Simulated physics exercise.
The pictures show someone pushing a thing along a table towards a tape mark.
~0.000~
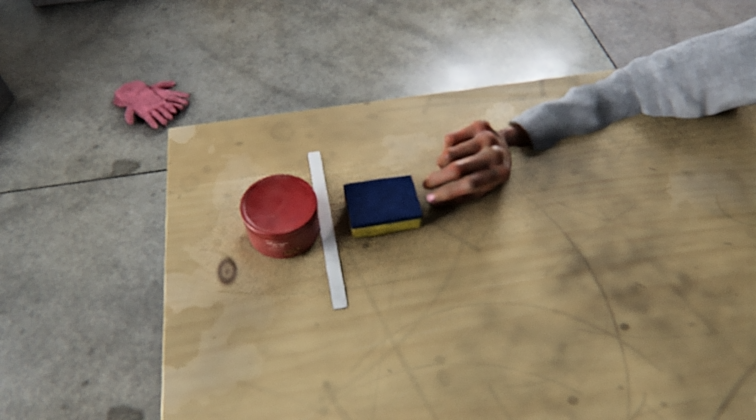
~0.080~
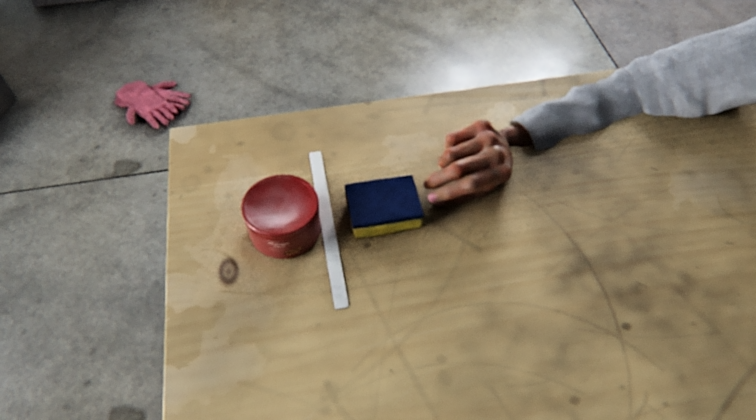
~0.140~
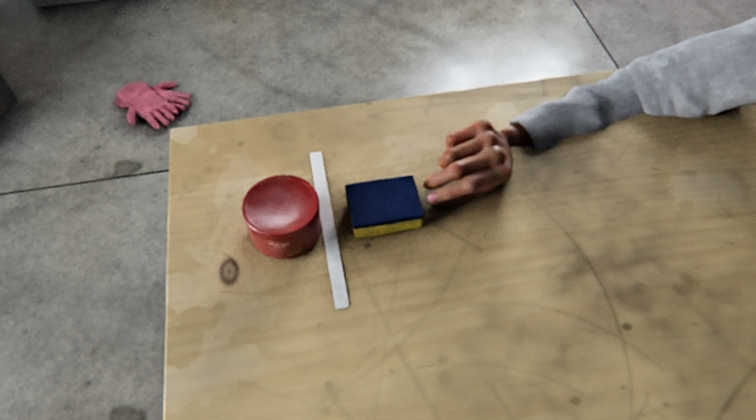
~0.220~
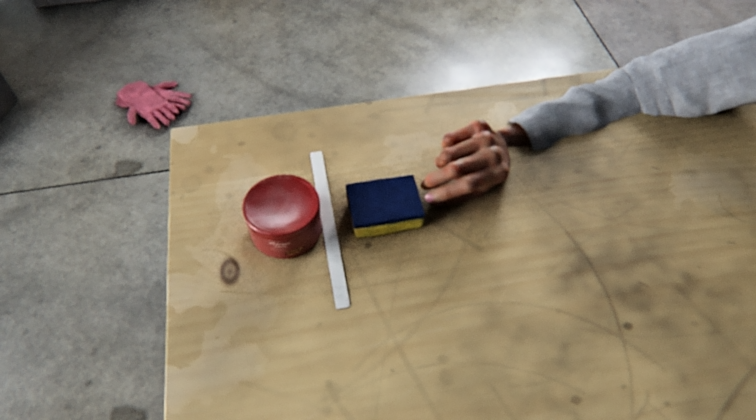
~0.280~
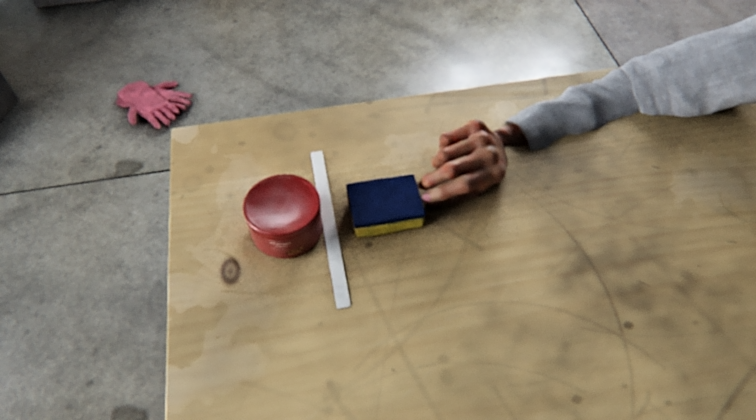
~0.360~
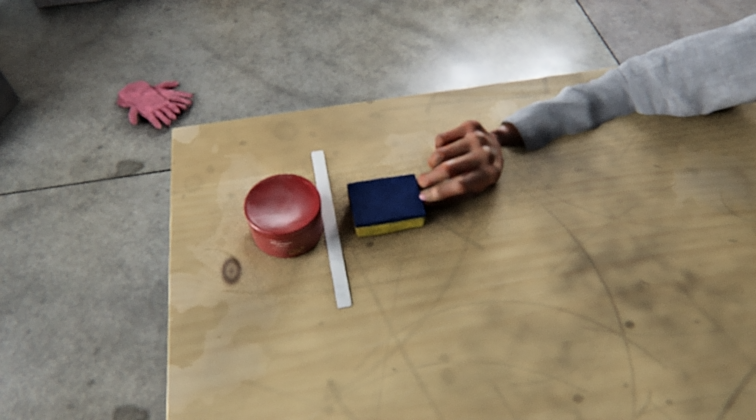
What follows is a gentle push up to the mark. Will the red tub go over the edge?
As it turns out, the red tub is still on the table.
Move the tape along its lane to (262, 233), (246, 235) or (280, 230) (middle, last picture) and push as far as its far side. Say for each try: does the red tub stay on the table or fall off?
One after another: It falls off the table; comes down; drops off.
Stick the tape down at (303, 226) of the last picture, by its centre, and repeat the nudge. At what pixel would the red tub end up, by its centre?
Close to (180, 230).
After 1.06 s, red tub displaced a little near (270, 219).
After 1.44 s, red tub displaced a little near (244, 223).
After 1.76 s, red tub displaced about its own width near (221, 226).
In the end (2.5 s), the red tub stays on the table, near (210, 228).
